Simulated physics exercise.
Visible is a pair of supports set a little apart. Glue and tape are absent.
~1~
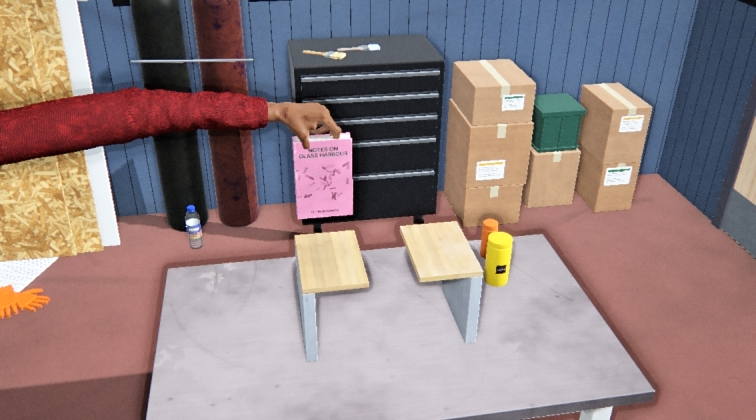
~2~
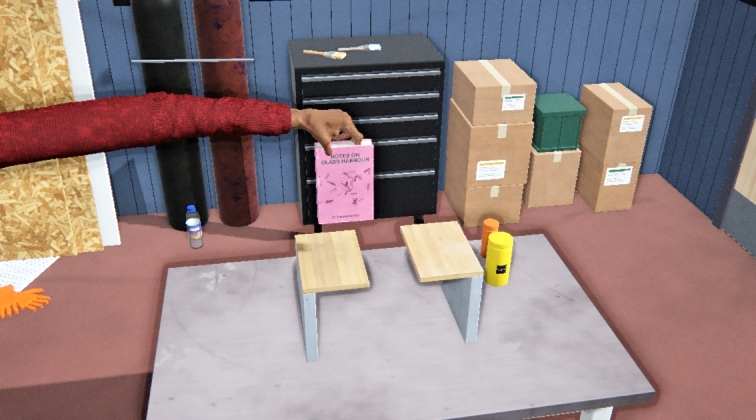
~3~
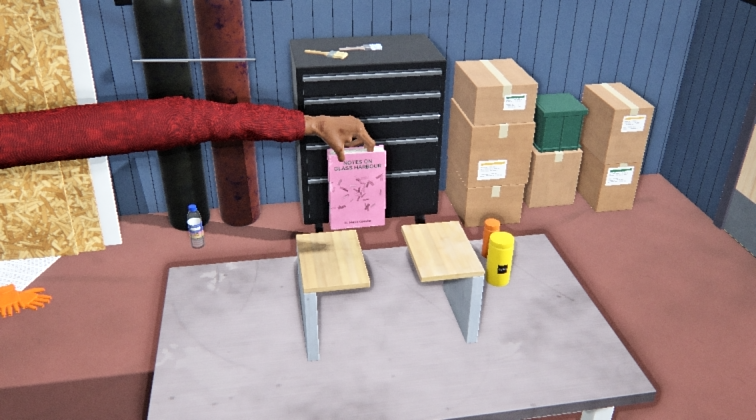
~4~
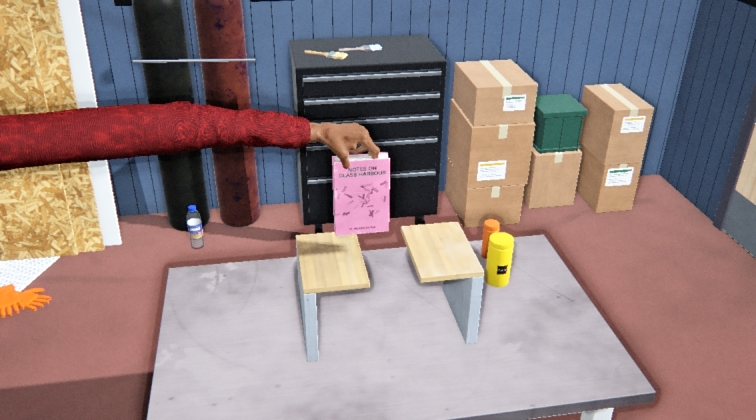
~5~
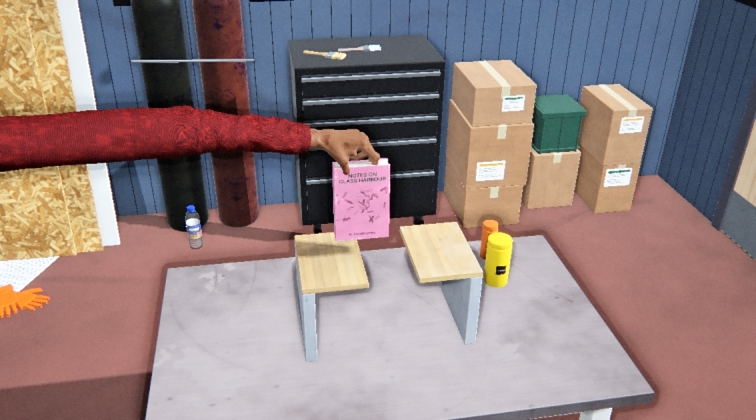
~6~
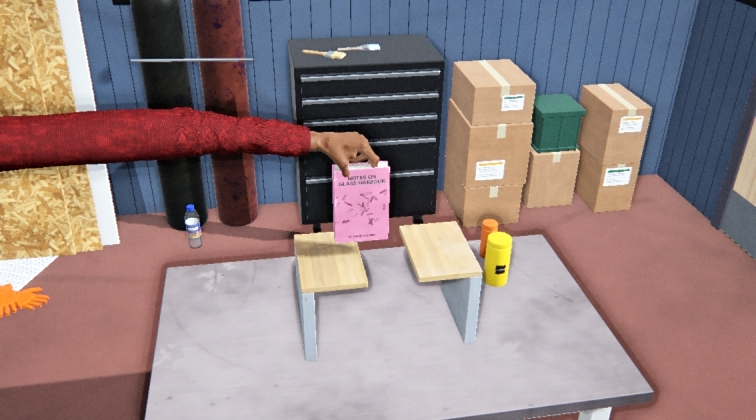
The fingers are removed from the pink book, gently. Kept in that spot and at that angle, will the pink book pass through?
It stays put on top.
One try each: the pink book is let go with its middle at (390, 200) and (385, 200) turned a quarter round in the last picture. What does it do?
So, first time round it does not get through, then next time it makes it through.
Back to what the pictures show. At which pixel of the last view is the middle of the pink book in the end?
End point in the final view: About (394, 233).
Then, 0.20 s past the last view, pink book displaced a little near (361, 220).
Then, 0.60 s past the last view, pink book rocked 21° from its first pose near (375, 222).
Then, 0.70 s past the last view, pink book rocked 48° from its first pose near (391, 230).
Finally, down or leaning hard on the stand or table, pink book; the other 2 still in place. Final places as the last picture's camera would see them, pink book near (394, 233). The book stays on top.
